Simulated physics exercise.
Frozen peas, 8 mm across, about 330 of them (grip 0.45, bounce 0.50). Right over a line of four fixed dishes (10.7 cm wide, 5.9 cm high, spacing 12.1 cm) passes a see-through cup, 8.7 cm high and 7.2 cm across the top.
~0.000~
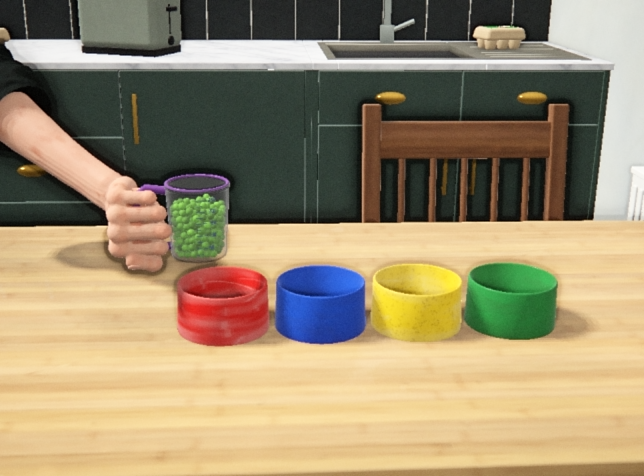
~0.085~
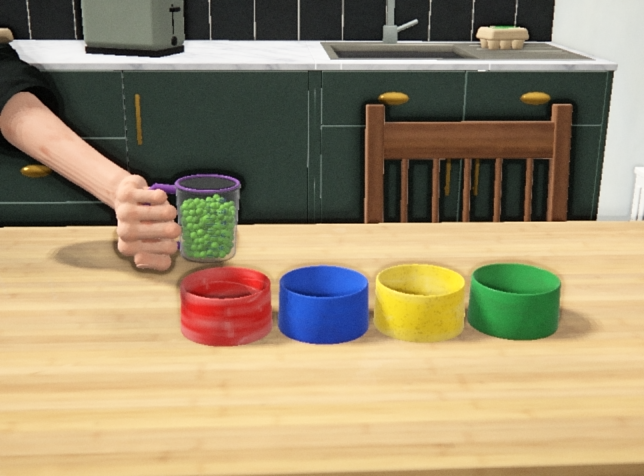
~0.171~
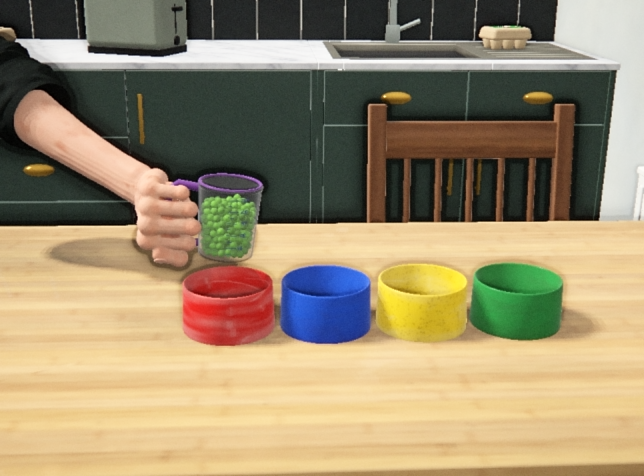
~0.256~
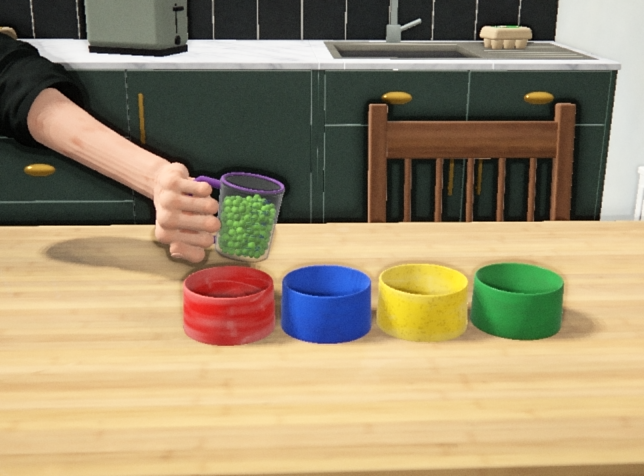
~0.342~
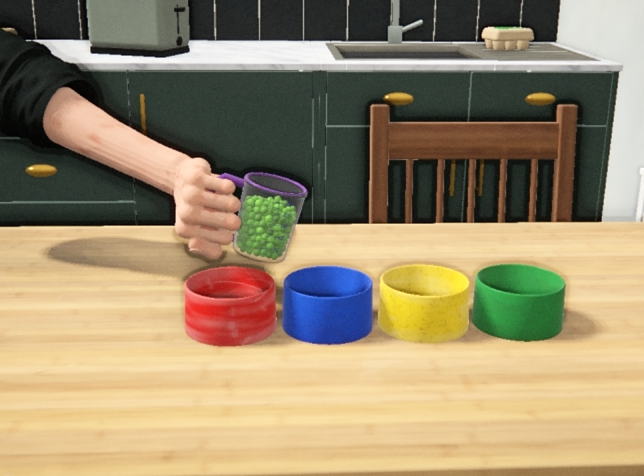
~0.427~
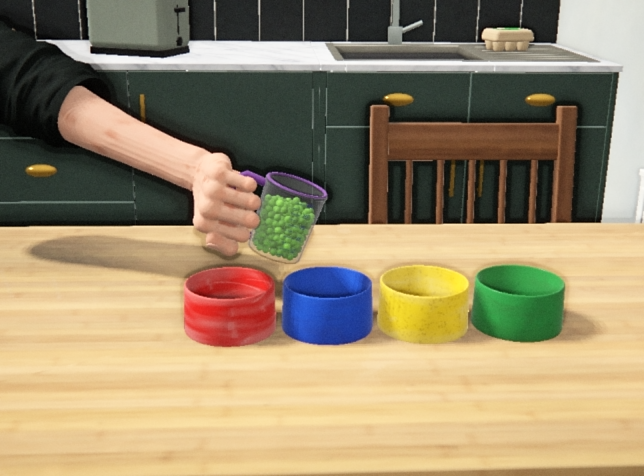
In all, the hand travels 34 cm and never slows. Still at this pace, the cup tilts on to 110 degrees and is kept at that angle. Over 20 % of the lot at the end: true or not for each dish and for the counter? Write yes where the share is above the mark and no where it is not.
Red dish: No, blue dish: No, green dish: Yes, yellow dish: No, counter: No.
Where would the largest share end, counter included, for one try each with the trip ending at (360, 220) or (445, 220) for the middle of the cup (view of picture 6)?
The largest share ends at yellow first and at green second.
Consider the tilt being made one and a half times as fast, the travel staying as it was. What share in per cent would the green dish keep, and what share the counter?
Then: Green 100, counter 0.
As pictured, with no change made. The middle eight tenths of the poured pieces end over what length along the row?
6 cm.
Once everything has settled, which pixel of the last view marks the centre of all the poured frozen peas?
Close to pixel (525, 308).
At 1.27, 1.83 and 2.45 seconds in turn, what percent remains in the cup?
Series: 100 / 100 / 25 per cent.
After 1.27 s, tilt 61 degrees; cup holds 100 %.
After 1.83 s, tilt 89 degrees; cup holds 100 %.
Then, at 2.45 s, tilt 110 degrees; cup holds 25 %, green 75 %.
By 3.2 s all is still; red 0 %, blue 0 %, green 100 %, yellow 0 %, counter 0 %.
